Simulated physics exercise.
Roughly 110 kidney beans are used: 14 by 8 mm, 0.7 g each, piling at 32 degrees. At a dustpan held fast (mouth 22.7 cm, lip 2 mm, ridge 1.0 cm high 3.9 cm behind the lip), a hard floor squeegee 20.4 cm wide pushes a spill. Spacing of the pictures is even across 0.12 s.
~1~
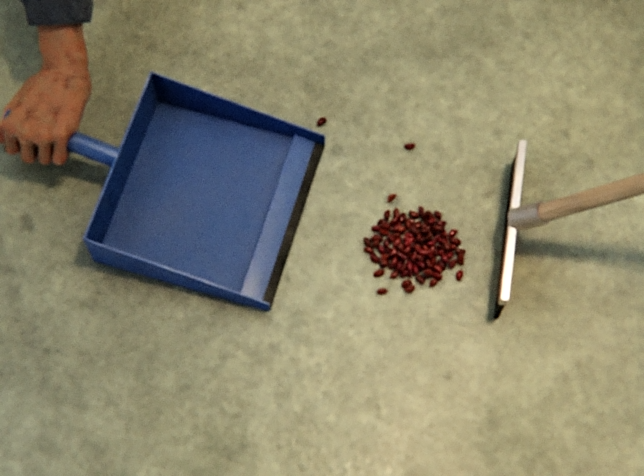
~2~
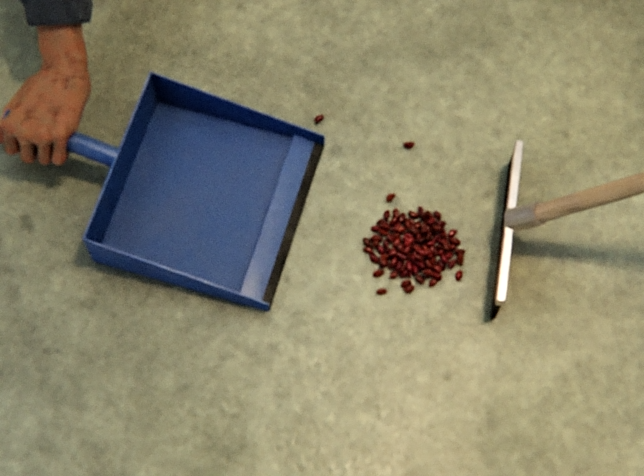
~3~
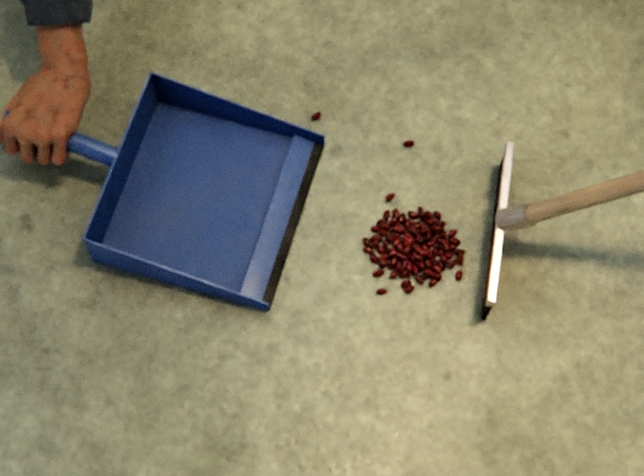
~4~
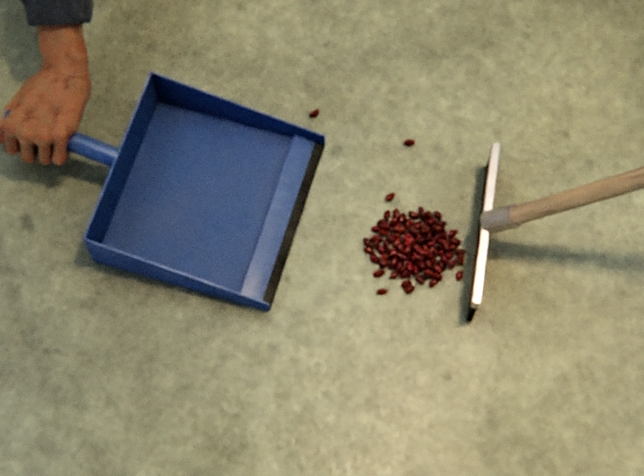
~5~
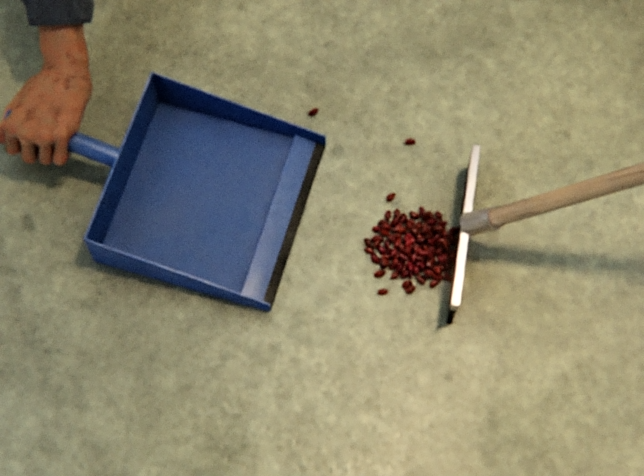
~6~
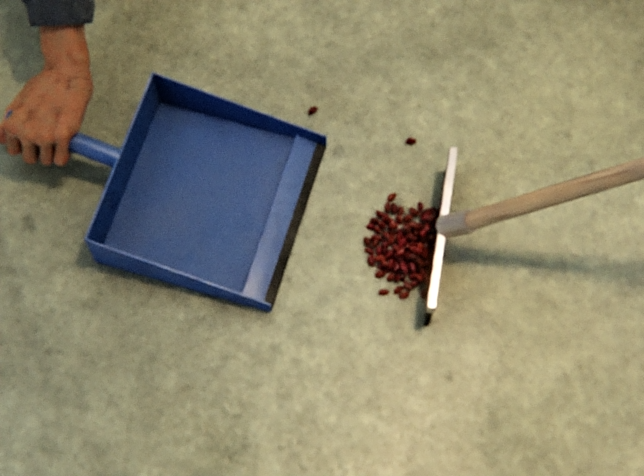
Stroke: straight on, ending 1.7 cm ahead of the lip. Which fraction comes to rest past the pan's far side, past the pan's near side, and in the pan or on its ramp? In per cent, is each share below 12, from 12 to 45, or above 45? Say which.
Result: Far side: A sprinkling. Near side: A sprinkling. Pan: The main body.
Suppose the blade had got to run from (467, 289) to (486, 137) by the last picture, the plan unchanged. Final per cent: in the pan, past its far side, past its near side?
Split: Pan = 25, far = 5, near = 5.
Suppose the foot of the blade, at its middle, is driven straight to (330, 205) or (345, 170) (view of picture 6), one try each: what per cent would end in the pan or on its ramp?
I'd expect around 60 percent, then around 50 percent.
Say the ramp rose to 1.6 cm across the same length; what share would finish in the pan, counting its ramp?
It would be near 50 per cent.
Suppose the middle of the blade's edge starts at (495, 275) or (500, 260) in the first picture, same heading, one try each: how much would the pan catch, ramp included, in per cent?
Estimates: 65 percent and 65 percent.
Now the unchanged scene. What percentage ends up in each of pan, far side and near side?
The far side gets 5, the near side 10 and the pan 60.
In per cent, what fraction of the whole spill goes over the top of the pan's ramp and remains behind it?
About 35 %.
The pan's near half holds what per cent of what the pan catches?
I'd say near 70 per cent.
Then, 0.08 s after the last picture, middle of the blade 8 cm from the lip; 0 % over the lip, far side 5 %, near side 0 %.
Then, 0.13 s after the last picture, middle of the blade 4 cm from the lip; 5 % over the lip, far side 5 %, near side 5 %.
Then, 0.34 s after the last picture, middle of the blade 3 cm from the lip; 65 % over the lip, far side 5 %, near side 5 %.
In the end, far side 5 %, near side 10 %, pan 60 %, in front of the lip or behind the blade 30 %.
